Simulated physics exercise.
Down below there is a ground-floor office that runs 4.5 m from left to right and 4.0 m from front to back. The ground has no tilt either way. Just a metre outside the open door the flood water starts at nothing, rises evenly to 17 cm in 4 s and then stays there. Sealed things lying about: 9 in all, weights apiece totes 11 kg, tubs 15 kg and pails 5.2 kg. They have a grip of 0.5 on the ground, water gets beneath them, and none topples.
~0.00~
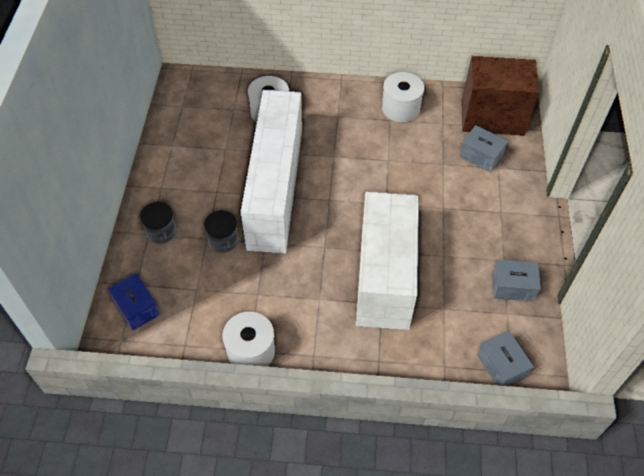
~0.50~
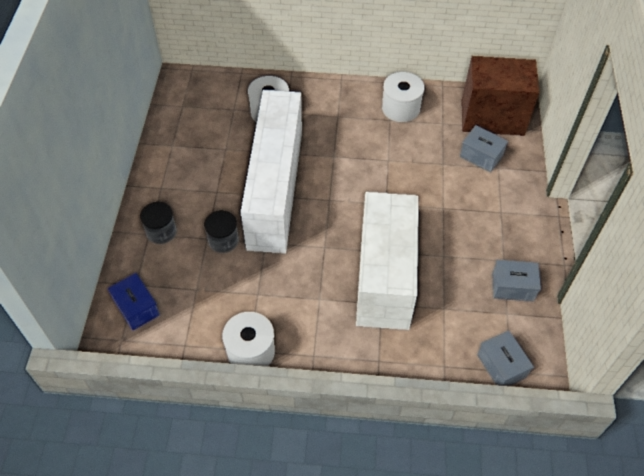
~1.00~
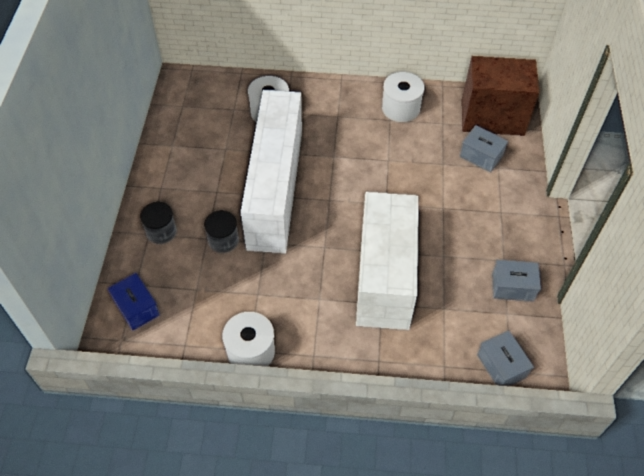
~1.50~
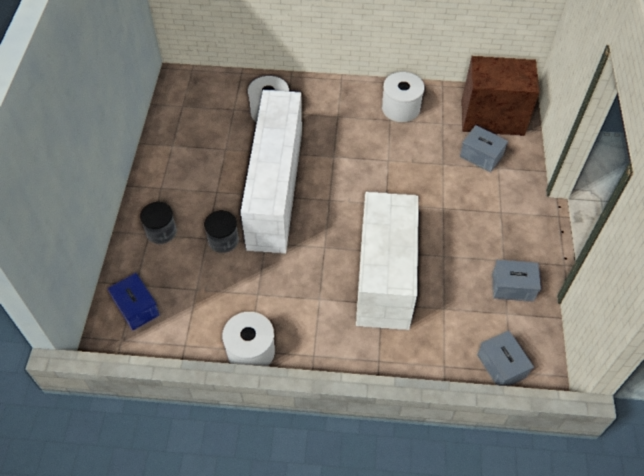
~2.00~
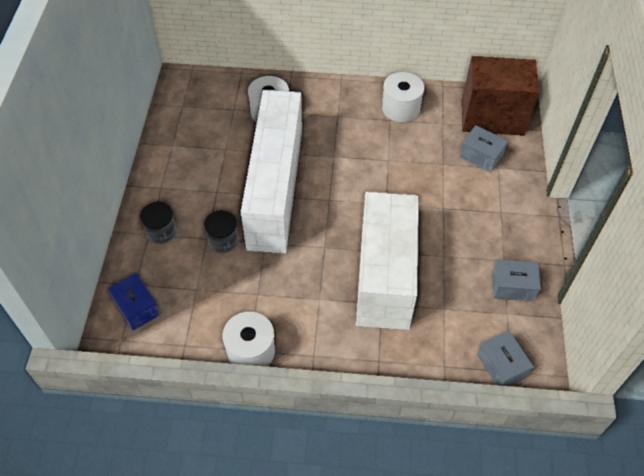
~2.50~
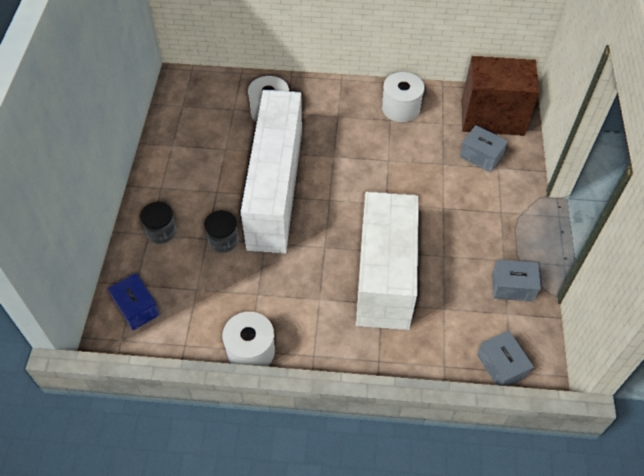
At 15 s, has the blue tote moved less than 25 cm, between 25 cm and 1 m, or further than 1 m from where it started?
Less than 25 cm.
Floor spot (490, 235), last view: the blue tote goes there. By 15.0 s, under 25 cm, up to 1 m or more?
By then it winds up well off.
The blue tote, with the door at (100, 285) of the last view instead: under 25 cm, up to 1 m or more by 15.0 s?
In that case the blue tote goes a long way.
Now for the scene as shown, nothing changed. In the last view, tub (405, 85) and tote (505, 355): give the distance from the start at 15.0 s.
In turn: 0 cm, 30 cm.
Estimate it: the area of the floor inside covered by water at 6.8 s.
I'd estimate close to 9.5 m2.
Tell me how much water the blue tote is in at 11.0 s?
Roughly 3 cm deep.
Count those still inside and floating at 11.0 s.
Just then, the number is 0.
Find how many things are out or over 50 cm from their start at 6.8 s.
I make it 0 by then.
After 3.5 s the blue tote is near (132, 296), 0.0 m from its start, aground; 0 afloat.
After 6.8 s the blue tote is near (132, 296), 0.0 m from its start, aground; 0 afloat.
After 11.0 s the blue tote is near (132, 296), 0.0 m from its start, aground; 0 afloat.
After 15.0 s the blue tote is near (132, 295), 0.0 m from its start, afloat; 5 afloat.
